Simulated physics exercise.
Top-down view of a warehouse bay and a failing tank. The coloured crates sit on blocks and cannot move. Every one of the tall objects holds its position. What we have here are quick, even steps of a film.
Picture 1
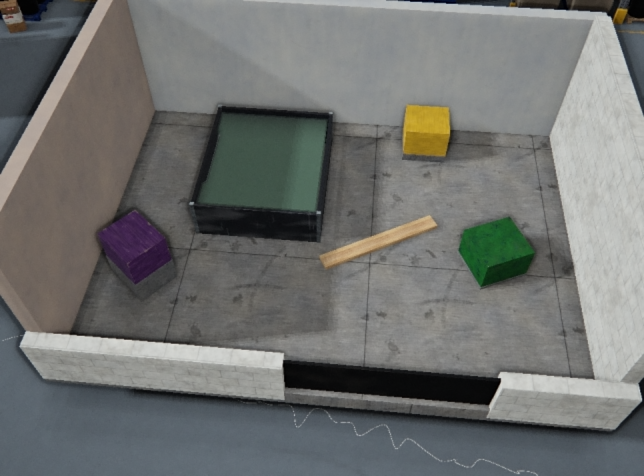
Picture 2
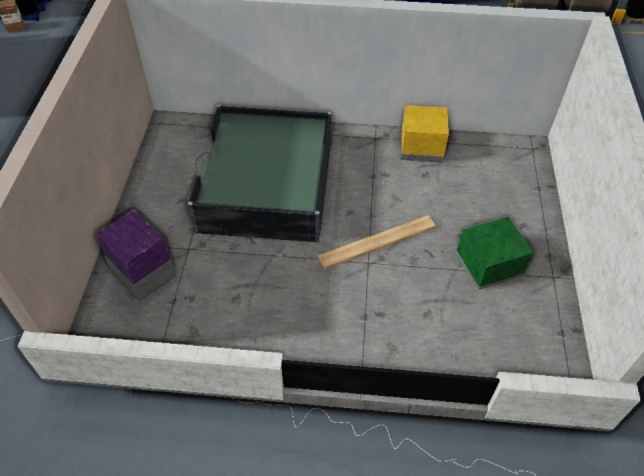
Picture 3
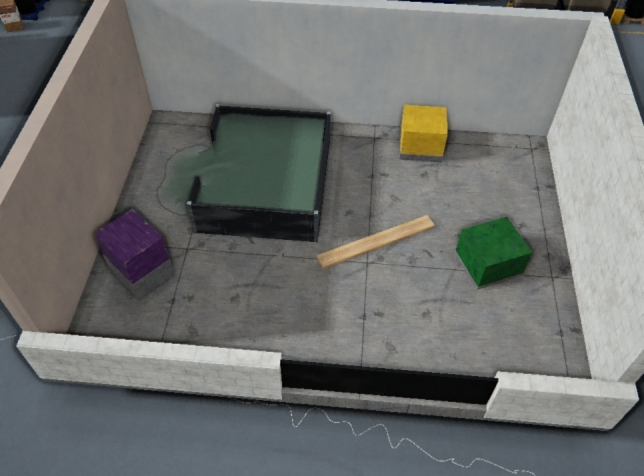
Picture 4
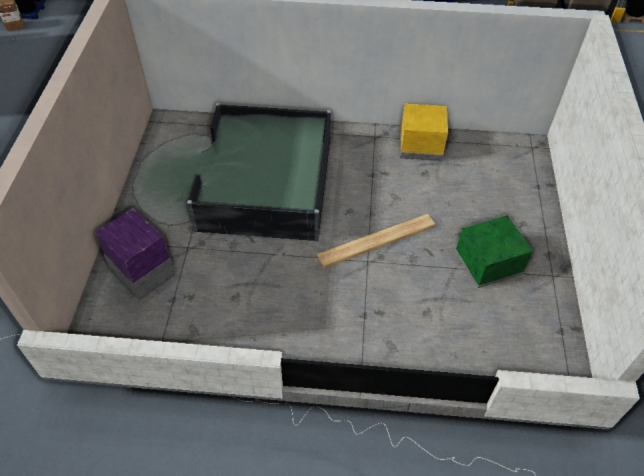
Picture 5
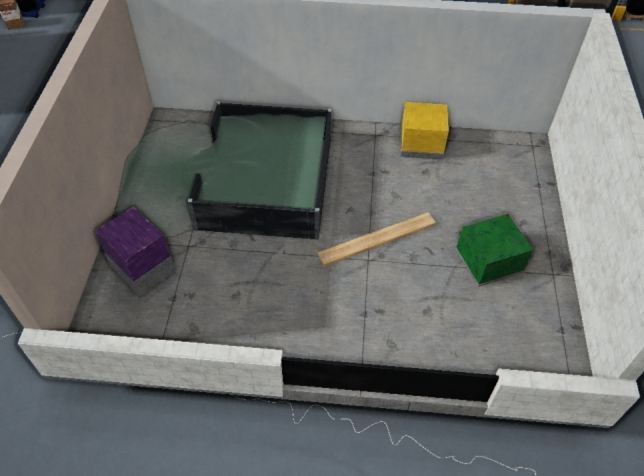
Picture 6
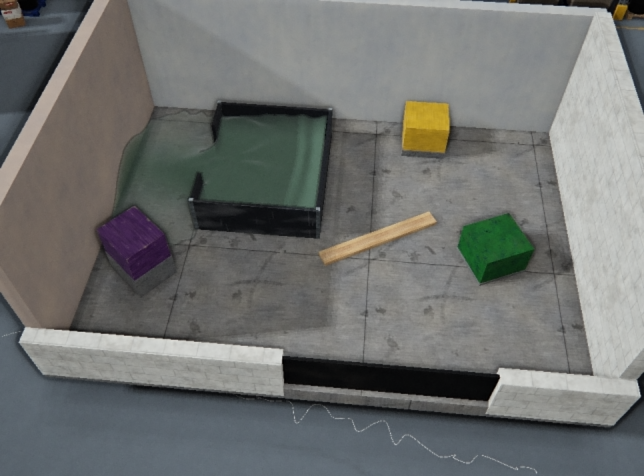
Warehouse bay with a dark-framed water tank opening on its left side, greenish water spreading across the floor toward the purple block.
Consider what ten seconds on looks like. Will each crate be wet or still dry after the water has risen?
Afterwards the yellow crate is wet, the green crate is wet, the purple crate is still dry.
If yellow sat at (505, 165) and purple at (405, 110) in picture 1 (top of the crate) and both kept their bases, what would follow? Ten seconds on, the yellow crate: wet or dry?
The yellow crate simply stays high and dry.
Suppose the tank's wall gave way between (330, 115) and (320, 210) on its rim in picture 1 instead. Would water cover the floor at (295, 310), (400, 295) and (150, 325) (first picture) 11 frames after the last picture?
In the order given, the spots are not soaked, swamped and not soaked.
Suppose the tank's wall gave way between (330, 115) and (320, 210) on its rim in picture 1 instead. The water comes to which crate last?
The one in purple.
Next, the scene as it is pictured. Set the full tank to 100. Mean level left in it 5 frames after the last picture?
About 70 per cent.
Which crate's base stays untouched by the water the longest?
Should be the green-painted one.
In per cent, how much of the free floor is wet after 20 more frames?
Near 45 in a hundred.
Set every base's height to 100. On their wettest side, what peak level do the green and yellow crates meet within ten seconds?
I'd say 200 per cent for the first one and 160 per cent for the second.
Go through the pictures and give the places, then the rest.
Still water in the water tank at (266, 160), in the first picture.
The front is at a hidden place, out from the gap at (211, 171), in the second picture.
The front is at (182, 153), out from the gap at (210, 173), in the third picture.
Water pours out at (211, 172) and has run to (147, 161), in the fourth picture.
The front is at (142, 141), out from the gap at (211, 170), in the fifth picture.
The front is at (149, 123), out from the gap at (212, 169), in the sixth picture.
A moment on, water covers 15 % of the floor; the yellow crate not reached, the green crate not reached, the purple crate water round its plinth.
Next, water covers 20 % of the floor; the yellow crate not reached, the green crate not reached, the purple crate water round its plinth.
Then, water covers 45 % of the floor; the yellow crate water round its plinth, the green crate not reached, the purple crate water round its plinth.
Later, water covers 85 % of the floor; the yellow crate water round its plinth, the green crate water round its plinth, the purple crate water round its plinth.
In the end, water covers 100 % of the floor; the yellow crate was topped, the green crate was topped, the purple crate stayed above the water.
